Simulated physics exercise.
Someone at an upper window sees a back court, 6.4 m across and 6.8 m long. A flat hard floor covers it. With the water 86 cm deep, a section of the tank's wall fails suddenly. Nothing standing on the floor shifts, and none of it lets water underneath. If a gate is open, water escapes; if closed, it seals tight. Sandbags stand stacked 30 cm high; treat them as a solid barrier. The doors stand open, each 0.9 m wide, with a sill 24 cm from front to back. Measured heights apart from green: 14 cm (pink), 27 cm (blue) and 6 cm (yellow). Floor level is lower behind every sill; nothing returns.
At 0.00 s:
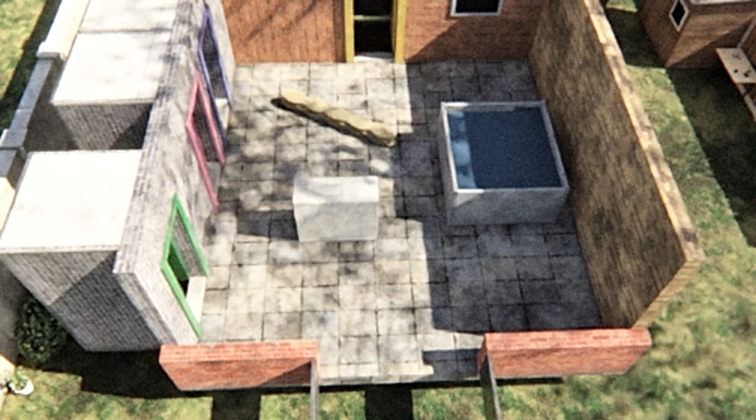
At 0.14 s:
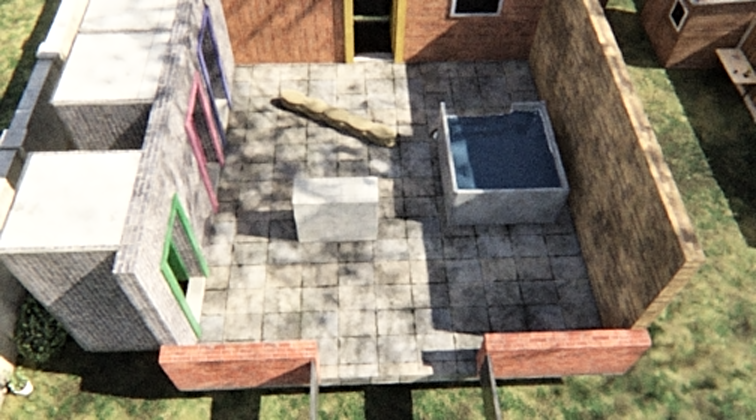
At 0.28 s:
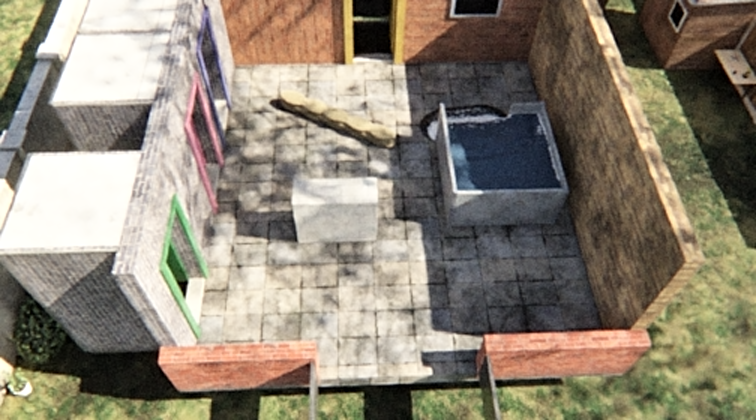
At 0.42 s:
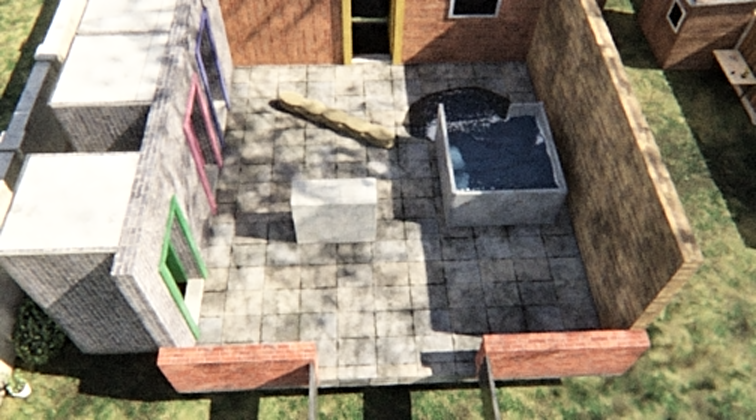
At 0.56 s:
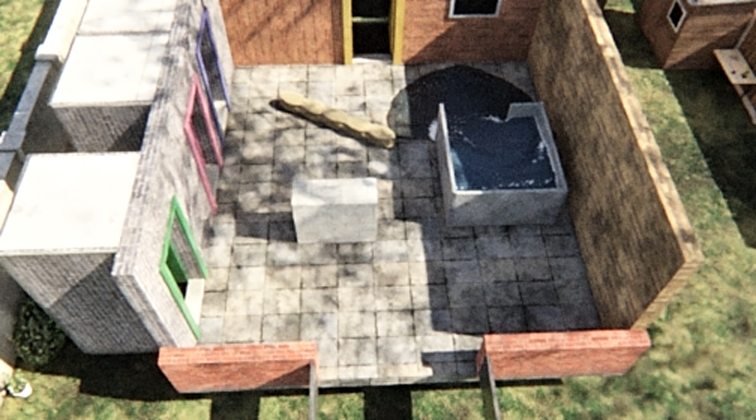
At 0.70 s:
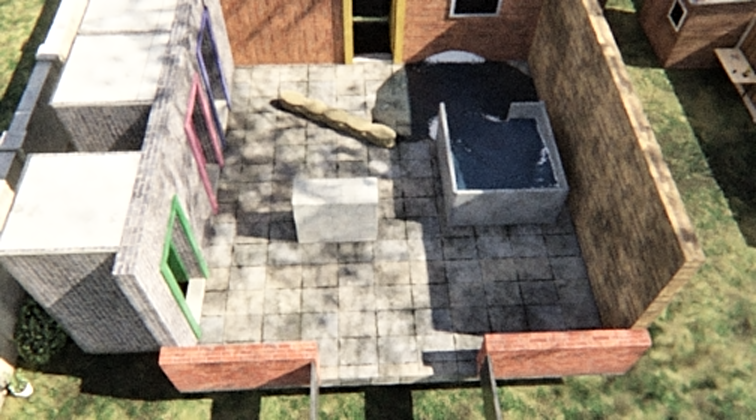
In the video, seen from above, a walled paved court holds a tank of still water; a gap opens in the tank's far side, and water pours out, spreading as a dark pool across the paving behind it.
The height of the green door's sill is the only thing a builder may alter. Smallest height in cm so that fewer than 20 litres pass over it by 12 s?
I would say 6.5 cm.
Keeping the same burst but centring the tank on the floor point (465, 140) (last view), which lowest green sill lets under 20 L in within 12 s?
A minimum of about 8.0 cm.
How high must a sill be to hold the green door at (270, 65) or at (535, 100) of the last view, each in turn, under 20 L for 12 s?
21 and 16 cm.
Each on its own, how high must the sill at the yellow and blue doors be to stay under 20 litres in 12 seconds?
You'd want about 21 centimetres at yellow and about 11.0 centimetres at blue.
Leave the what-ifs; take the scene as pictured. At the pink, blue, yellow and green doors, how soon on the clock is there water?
Pink 3.2 seconds, blue 2.6 seconds, yellow 0.9 seconds, green 4.5 seconds.
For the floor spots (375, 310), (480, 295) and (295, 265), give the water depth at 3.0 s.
The three readings, in order, are 0, 0 and 0 cm.
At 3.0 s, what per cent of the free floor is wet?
Wet share: Near 30 %.
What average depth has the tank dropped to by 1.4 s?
About 49 centimetres on average.
After 1.4 s water covers 20 % of the floor, deepest (49 cm) near (525, 64); it has not reached the green door.
After 3.0 s water covers 30 % of the floor, deepest (34 cm) near (242, 75); it has not reached the green door.
After 12.0 s water covers 95 % of the floor, deepest (12 cm) near (525, 64); 9 cm at the green door, 21 litres in over its 6 cm sill.
At the green door as built, the water arrived by 4.4 s and peaked near 10 cm at 9.8 s.
With a sill of 5 cm, 31 litres would have come in within the 12 s; with 7 cm, 13 litres. So under 20 litres takes about 6.5 cm.
